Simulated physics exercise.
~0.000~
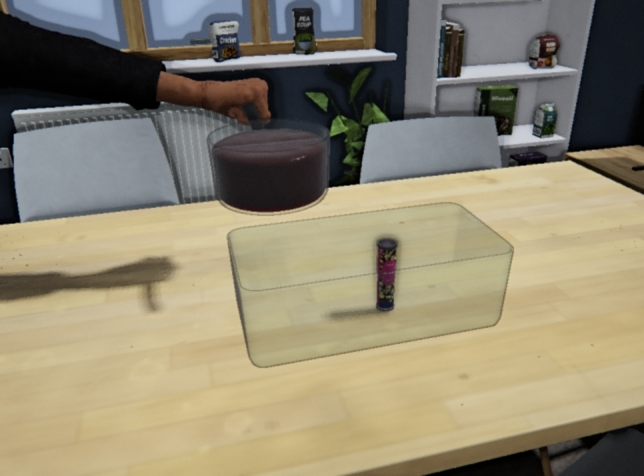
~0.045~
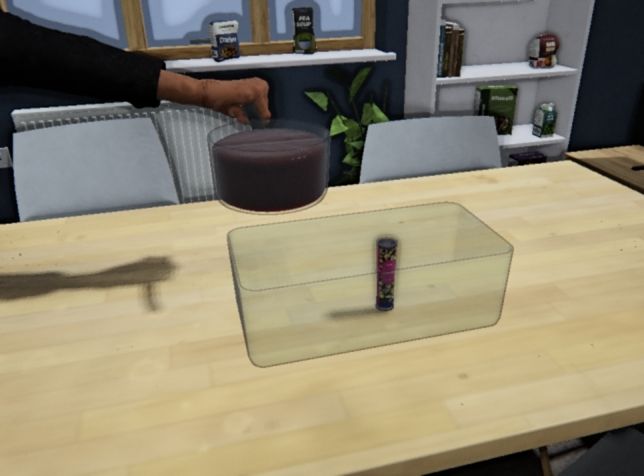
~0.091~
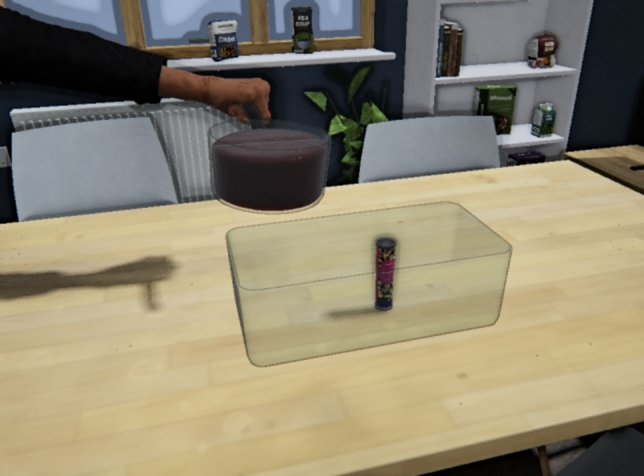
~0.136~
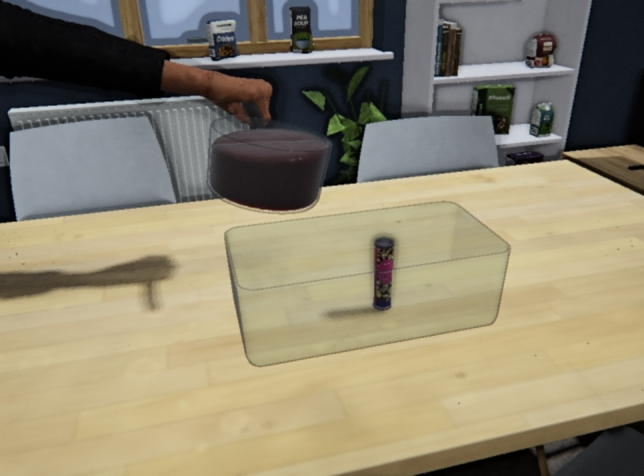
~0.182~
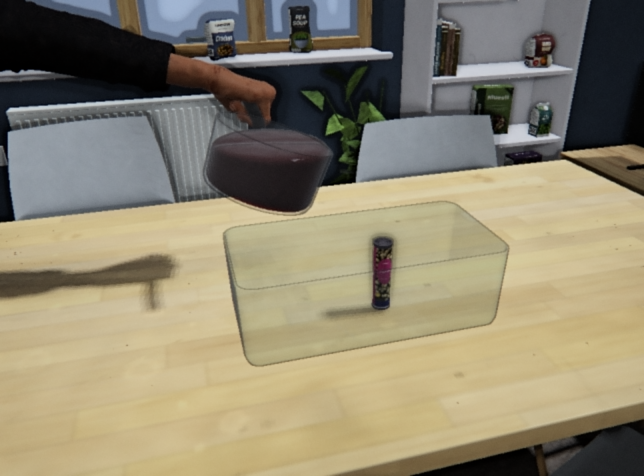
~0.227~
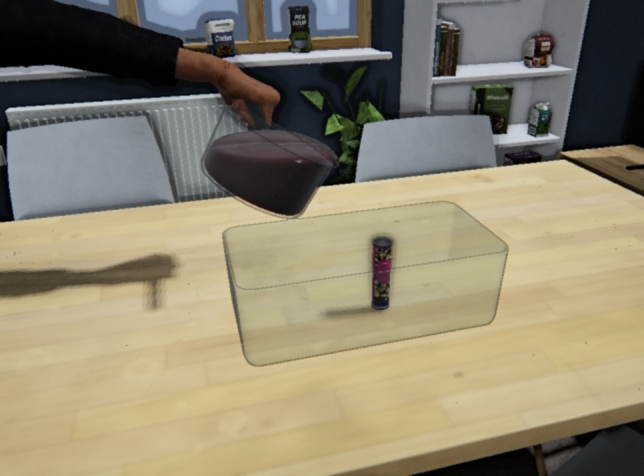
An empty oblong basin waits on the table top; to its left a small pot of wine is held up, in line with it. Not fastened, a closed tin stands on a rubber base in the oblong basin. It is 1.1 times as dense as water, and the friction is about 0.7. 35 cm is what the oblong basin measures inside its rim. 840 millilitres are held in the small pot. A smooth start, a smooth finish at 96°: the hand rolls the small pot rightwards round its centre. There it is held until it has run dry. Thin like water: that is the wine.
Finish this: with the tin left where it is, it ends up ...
It ends up knocked over.
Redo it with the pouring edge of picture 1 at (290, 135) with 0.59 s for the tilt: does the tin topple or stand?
After that, the tin stays vertical.
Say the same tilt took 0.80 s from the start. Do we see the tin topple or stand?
Outcome - the tin comes down.
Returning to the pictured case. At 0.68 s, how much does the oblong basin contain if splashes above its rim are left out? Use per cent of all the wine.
My estimate is about 84 percent.
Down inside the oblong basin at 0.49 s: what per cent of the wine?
Estimate - around 30 in a hundred parts.
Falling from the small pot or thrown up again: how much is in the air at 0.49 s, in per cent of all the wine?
My guess is roughly 36 %.
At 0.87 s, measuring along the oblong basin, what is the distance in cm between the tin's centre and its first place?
Estimate: Around 8 cm.
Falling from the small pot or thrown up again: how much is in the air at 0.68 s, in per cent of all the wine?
I'd put it at about 6 per cent of the liquid.
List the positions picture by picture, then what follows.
In the first frame, it leans 0°; its right rim is at (327, 131); the wine meets the walls at (211, 148) and (324, 138); the oblong basin's rim runs from (233, 260) to (484, 225); the tin's top is at (387, 246).
In the second frame, it leans 1°; its right rim is at (327, 132); the wine meets the walls at (211, 147) and (324, 138).
In the third frame, it leans 6°; its right rim is at (328, 136); the wine meets the walls at (211, 145) and (324, 139).
In the fourth frame, it leans 12°; its right rim is at (328, 142); the wine meets the walls at (212, 145) and (325, 140).
In the fifth frame, it leans 21°; its right rim is at (329, 151); the wine meets the walls at (210, 148) and (328, 146); 1 per cent is over the edge.
In the sixth frame, it leans 31°; its right rim is at (329, 162); the wine meets the walls at (210, 148) and (326, 153); 4 per cent is over the edge.
After 0.49 s the tilt is 89° and 34 per cent is still to pour; the tin stands where it began.
After 0.68 s the tilt is 96° and 10 per cent is still to pour; the tin leans 48°.
After 0.87 s the tilt is 96° and 3 per cent is still to pour; the tin lies on its side.
After 1.09 s the tilt is 96° and 1 per cent is still to pour; the tin lies on its side.
In the end the tin lies on its side.
